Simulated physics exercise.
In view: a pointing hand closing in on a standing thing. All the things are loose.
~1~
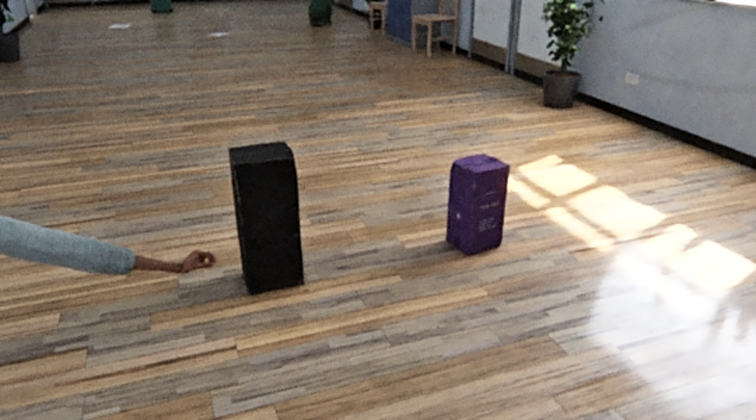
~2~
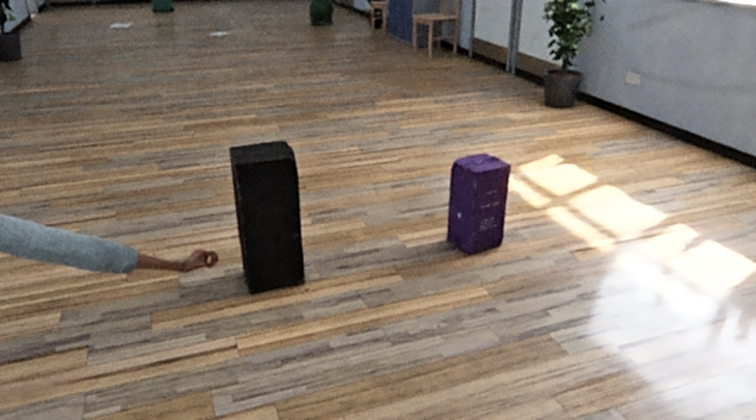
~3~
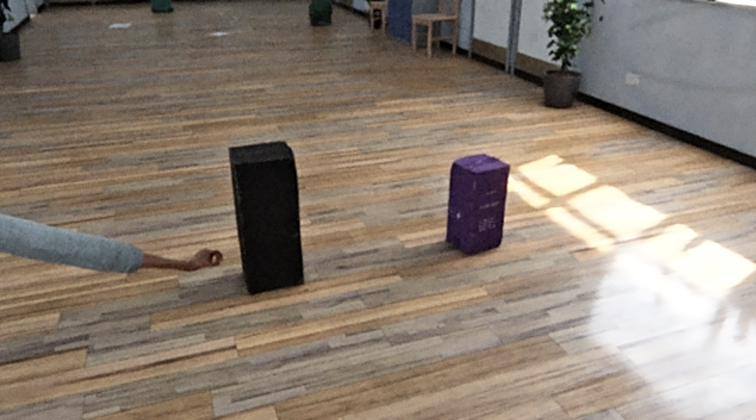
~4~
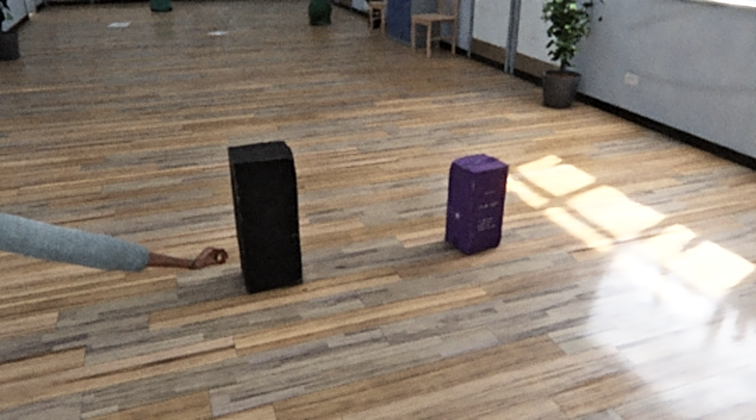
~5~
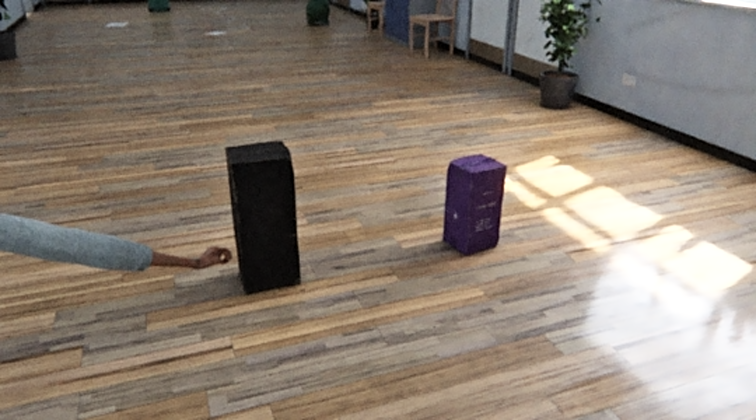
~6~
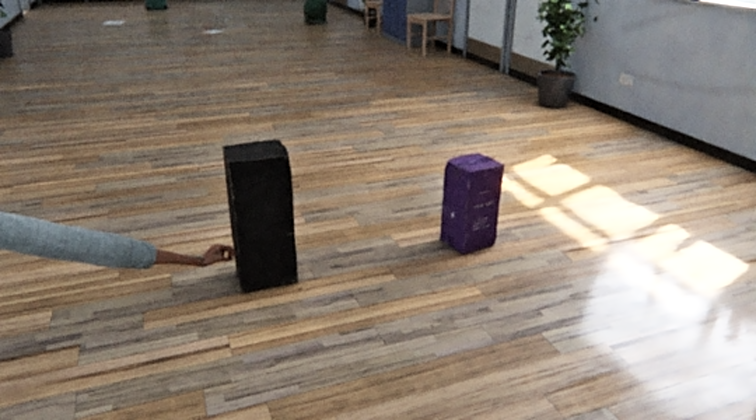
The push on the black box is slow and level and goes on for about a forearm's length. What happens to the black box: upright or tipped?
The black box keeps standing.
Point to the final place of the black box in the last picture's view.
Around (334, 206).
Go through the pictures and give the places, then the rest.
In the first frame, black box (267, 218).
In the second frame, black box (268, 218).
In the third frame, black box (267, 218).
In the fourth frame, black box (266, 218).
In the fifth frame, black box (264, 218).
In the sixth frame, black box (261, 217).
Then, 0.60 s past the last view, black box displaced a little near (287, 213).
Then, 1.20 s past the last view, black box displaced about its own width near (314, 209).
Finally, moved from the start, black box. Final places as the last picture's camera would see them, black box near (334, 206).
